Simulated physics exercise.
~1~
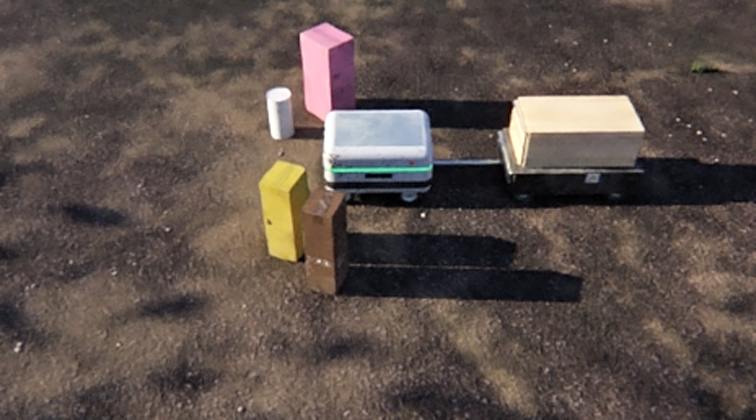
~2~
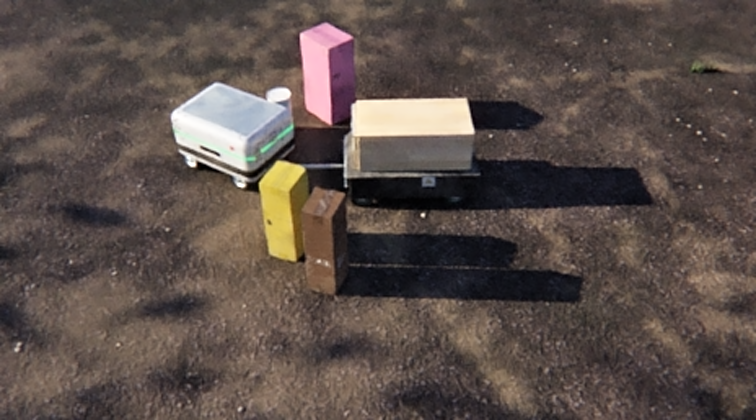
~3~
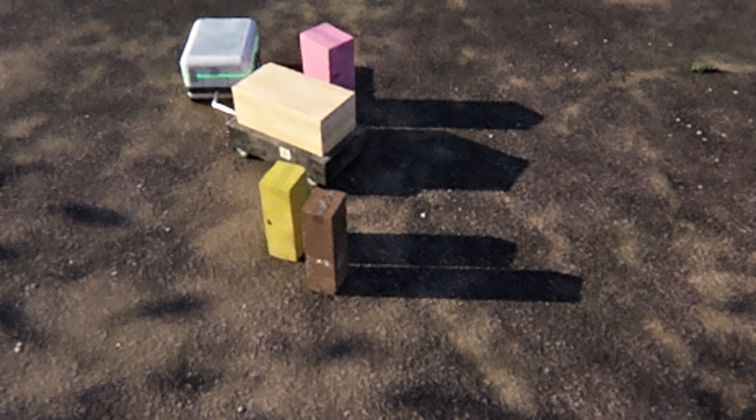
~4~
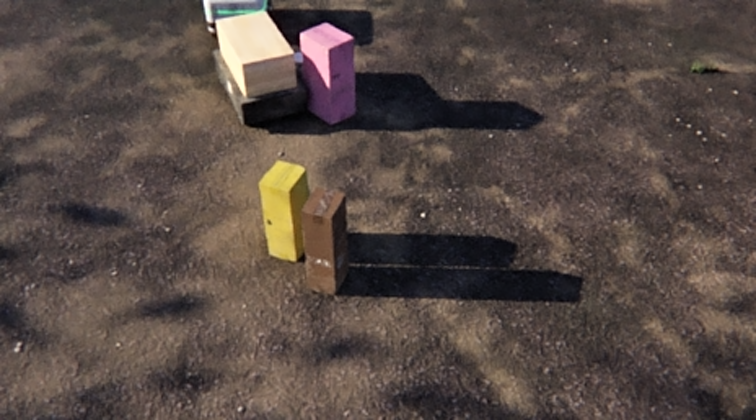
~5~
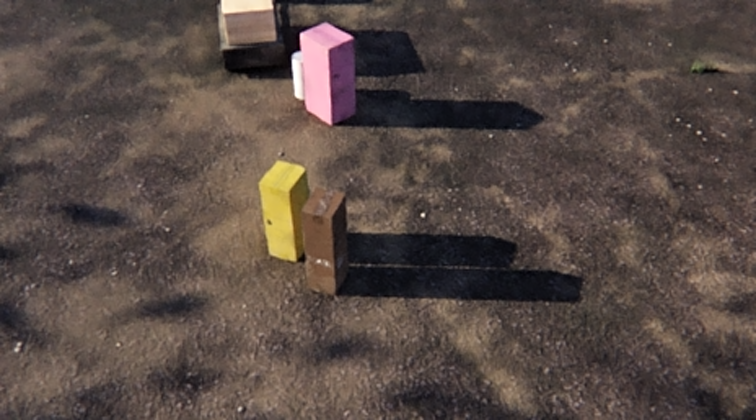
A white tug towing a cart with a pale box drives left between the pink box and the yellow and brown boxes, then turns away toward the top, leaving the white canister shifted but upright beside the pink box as the cart reaches the upper edge.
